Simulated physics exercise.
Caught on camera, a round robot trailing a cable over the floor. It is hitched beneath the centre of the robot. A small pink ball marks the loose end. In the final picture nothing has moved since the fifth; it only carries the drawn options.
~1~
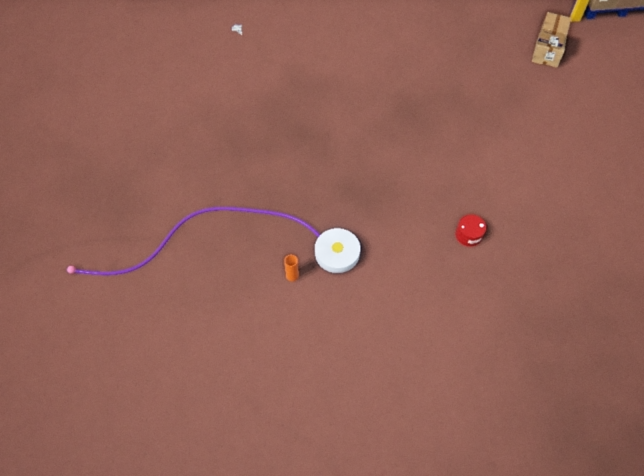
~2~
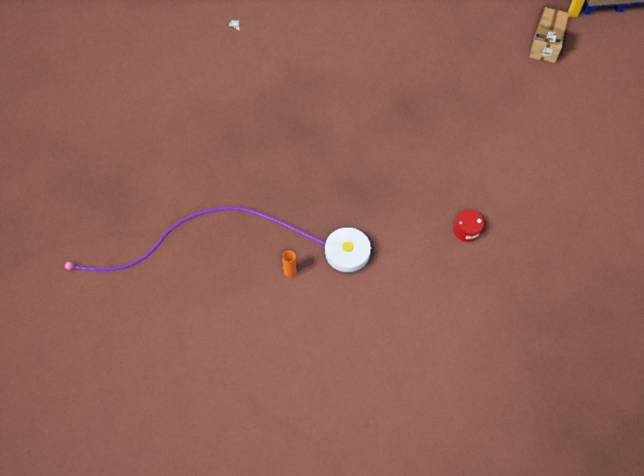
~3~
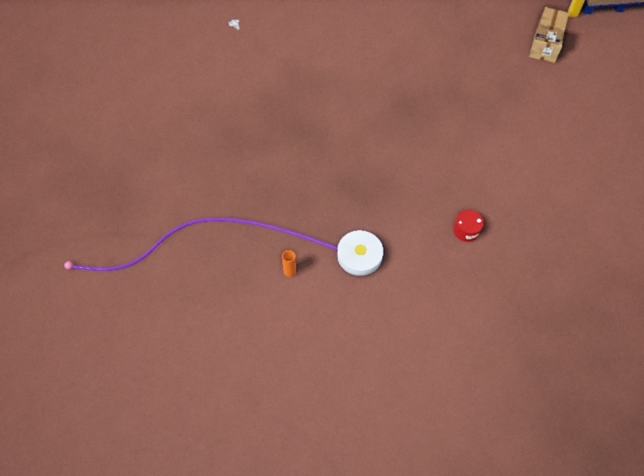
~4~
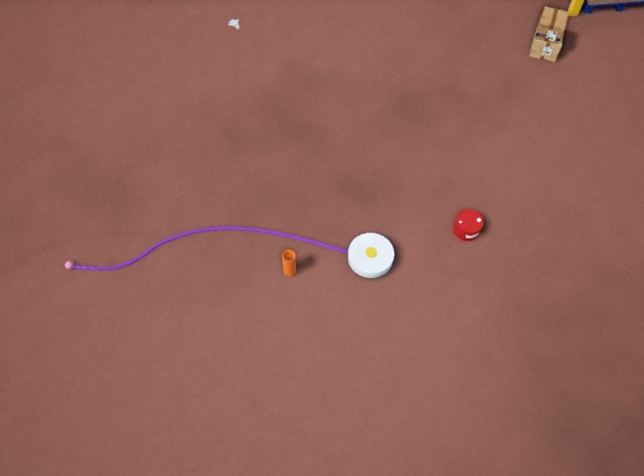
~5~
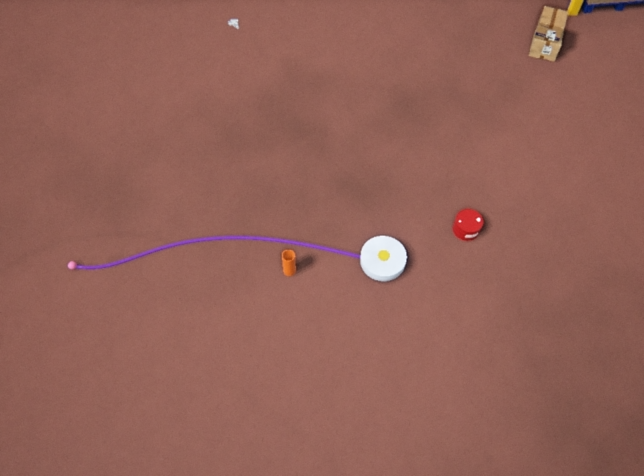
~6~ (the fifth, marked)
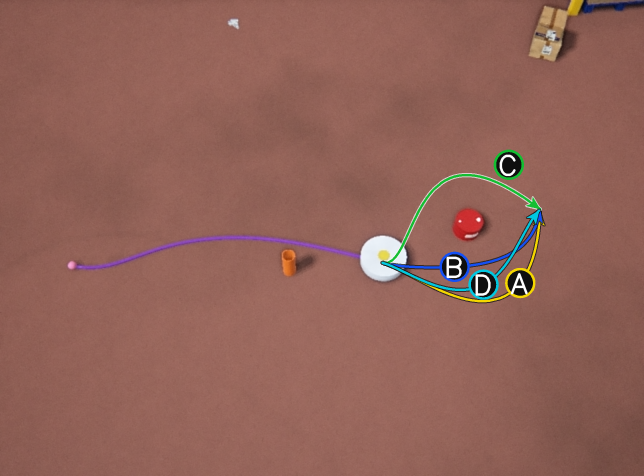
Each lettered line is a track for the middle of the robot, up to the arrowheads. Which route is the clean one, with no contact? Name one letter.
Only C misses them all.
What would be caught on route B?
It meets the red tub.
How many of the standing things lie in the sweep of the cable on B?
One.
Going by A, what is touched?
It is the orange post.
On the marked copy, A from (382, 263) via (500, 298) to (540, 212); B from (382, 263) via (482, 264) to (540, 209); C from (382, 263) via (442, 183) to (540, 209); D from (382, 263) via (488, 282) to (539, 210).
With C. Early on, robot (425, 199), middle of the cable (278, 244), free end (122, 259).
Further on, robot (492, 175), middle of the cable (347, 213), free end (200, 249).
At the end, robot (542, 205), middle of the cable (388, 209), free end (242, 240); nothing has been touched.
As for the rest, A meets the orange post; B meets the red tub; D meets the red tub and orange post.
